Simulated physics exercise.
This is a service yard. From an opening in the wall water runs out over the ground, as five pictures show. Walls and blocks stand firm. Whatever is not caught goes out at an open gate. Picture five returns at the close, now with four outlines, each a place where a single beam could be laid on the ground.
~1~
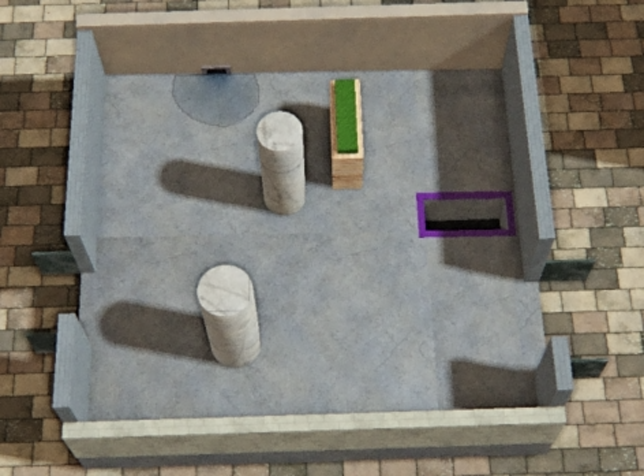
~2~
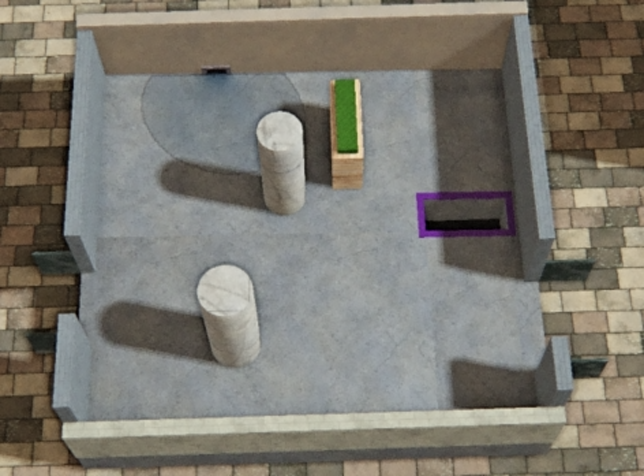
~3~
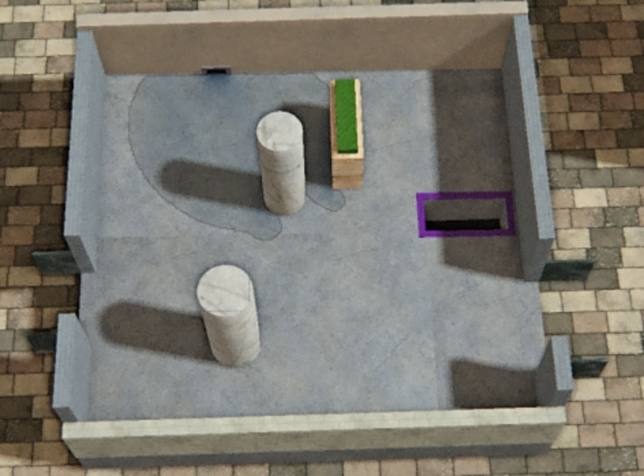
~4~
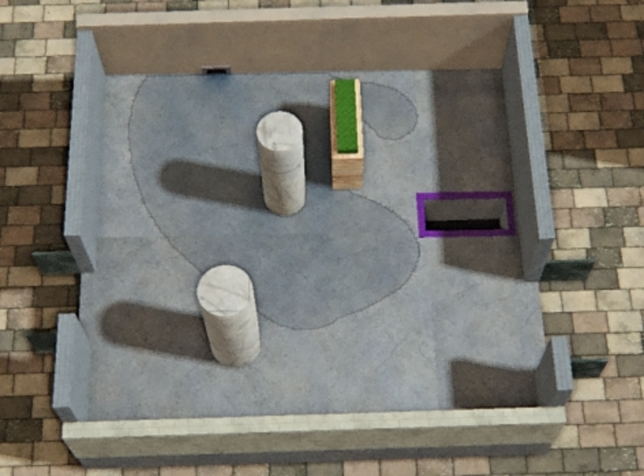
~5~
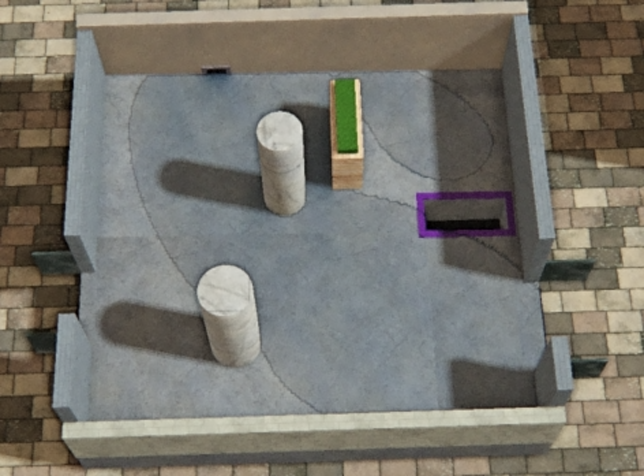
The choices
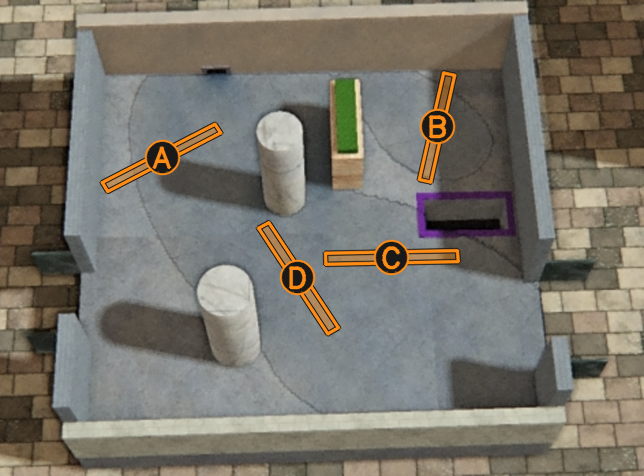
Water spreads from the back wall around a pillar and planter across much of the yard.
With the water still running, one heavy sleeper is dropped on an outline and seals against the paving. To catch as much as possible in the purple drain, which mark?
Take C.
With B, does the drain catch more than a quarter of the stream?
No.
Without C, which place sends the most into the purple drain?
That is place A.
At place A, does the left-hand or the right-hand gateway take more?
More leaves on the right.
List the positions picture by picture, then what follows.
Outfall at (216, 70); purple drain at (466, 214); open gate at (529, 328); open gate at (94, 309); water covers 3 % of the ground and shows as far out as (211, 120); purple drain still dry.
Water covers 10 % of the ground and shows as far out as (228, 171); purple drain still dry.
Water covers 20 % of the ground and shows as far out as (275, 231); purple drain still dry.
Water covers 35 % of the ground and shows as far out as (336, 317); purple drain still dry.
Water covers 62 % of the ground and shows as far out as (548, 368); purple drain still dry.
On the marked copy, A from (105, 186) to (217, 128); B from (425, 180) to (449, 74); C from (325, 258) to (457, 256); D from (263, 225) to (333, 330).
If A is chosen, about 26 % of the stream runs into the purple drain, about 73 % out by the gates.
If B is chosen, about 12 % of the stream runs into the purple drain, about 88 % out by the gates.
If C is chosen, about 43 % of the stream runs into the purple drain, about 57 % out by the gates.
If D is chosen, about 14 % of the stream runs into the purple drain, about 86 % out by the gates.
